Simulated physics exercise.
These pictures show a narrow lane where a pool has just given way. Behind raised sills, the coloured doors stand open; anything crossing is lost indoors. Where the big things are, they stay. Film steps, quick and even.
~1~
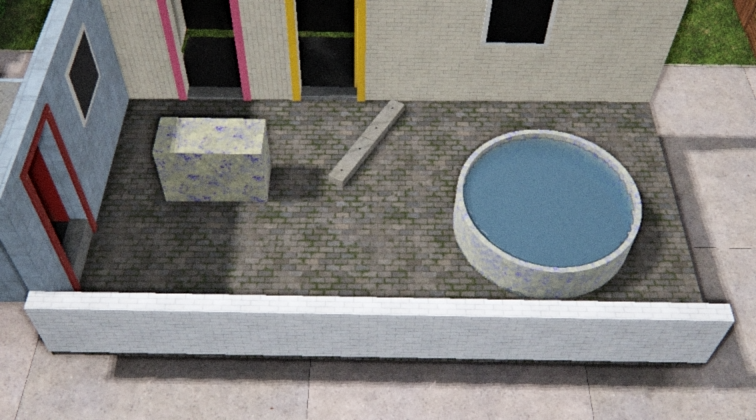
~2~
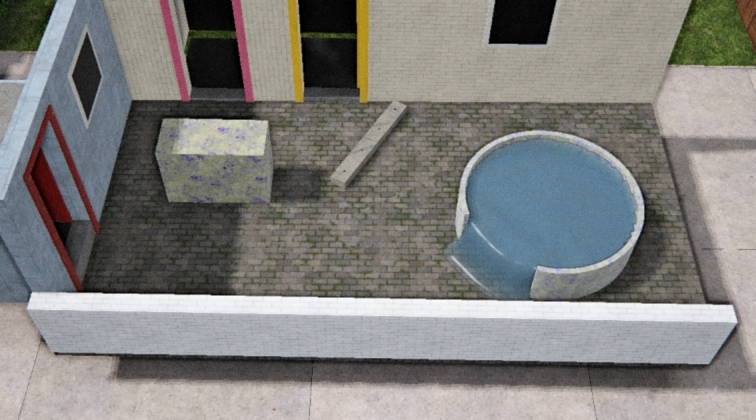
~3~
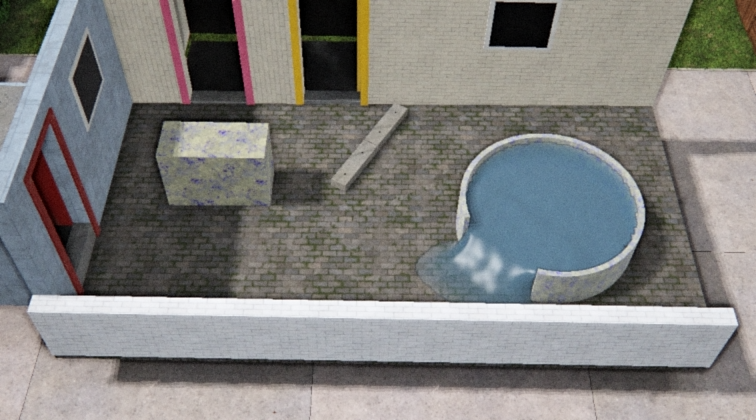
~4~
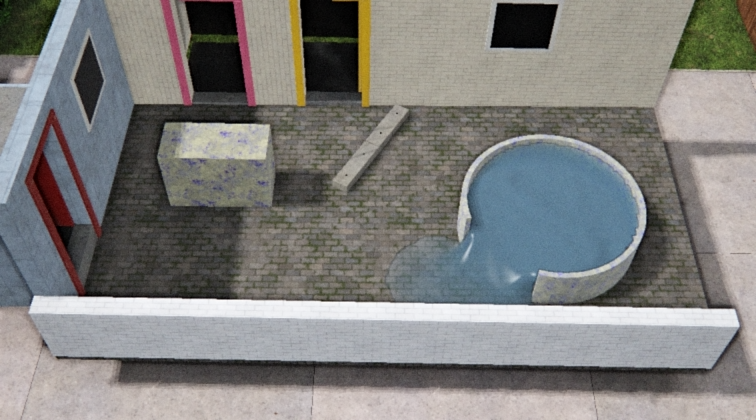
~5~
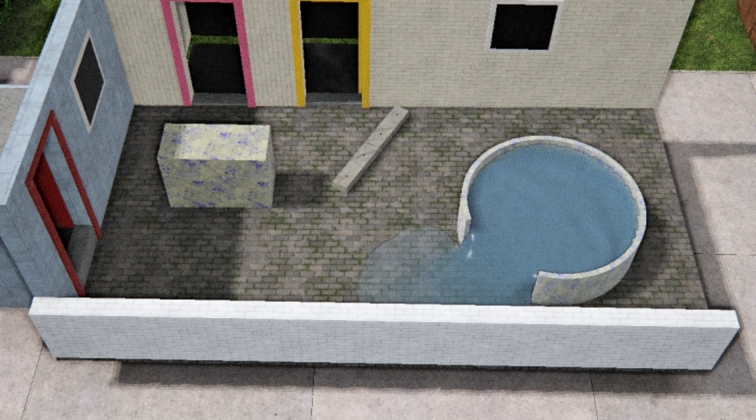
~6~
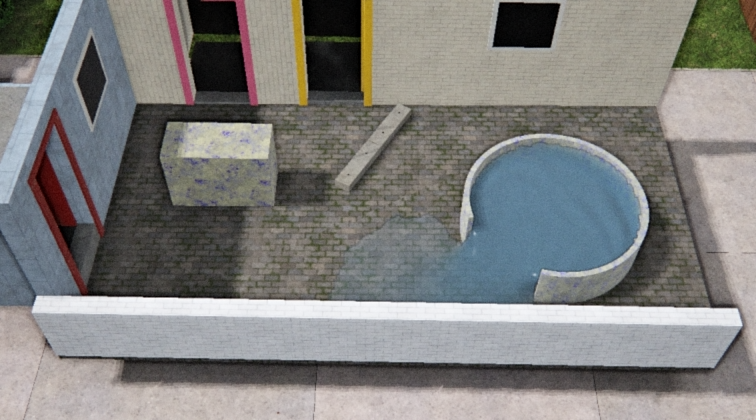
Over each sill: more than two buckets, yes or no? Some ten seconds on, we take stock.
Yellow door: Yes, more; pink door: Yes, more; red door: No, not more.
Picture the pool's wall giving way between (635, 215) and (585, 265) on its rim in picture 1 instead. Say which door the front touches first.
Answer: The one in red.
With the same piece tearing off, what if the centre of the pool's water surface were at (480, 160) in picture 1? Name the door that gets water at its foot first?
That would be the red door.
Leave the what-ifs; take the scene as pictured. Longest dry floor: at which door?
That would be the one in yellow.
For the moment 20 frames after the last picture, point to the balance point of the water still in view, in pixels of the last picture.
I'd say around (376, 253).
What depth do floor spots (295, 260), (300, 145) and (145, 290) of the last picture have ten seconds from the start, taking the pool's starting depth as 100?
In order: 12, 20, 25 %.
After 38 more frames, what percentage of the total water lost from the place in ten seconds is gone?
My reading is near 50 per cent.
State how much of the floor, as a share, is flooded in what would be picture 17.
By my count, 40 percent.
A moment on, water covers 25 % of the floor; the yellow door not reached, the pink door not reached, the red door not reached.
Next, water covers 40 % of the floor; the yellow door not reached, the pink door not reached, the red door wet at the sill, nothing in.
Then, water covers 50 % of the floor; the yellow door not reached, the pink door not reached, the red door wet at the sill, nothing in.
Later, water covers 65 % of the floor; the yellow door wet at the sill, nothing in, the pink door over two buckets in, the red door wet at the sill, nothing in.
In the end, water covers 70 % of the floor; the yellow door over two buckets in, the pink door far over two buckets in, the red door wet at the sill, nothing in.
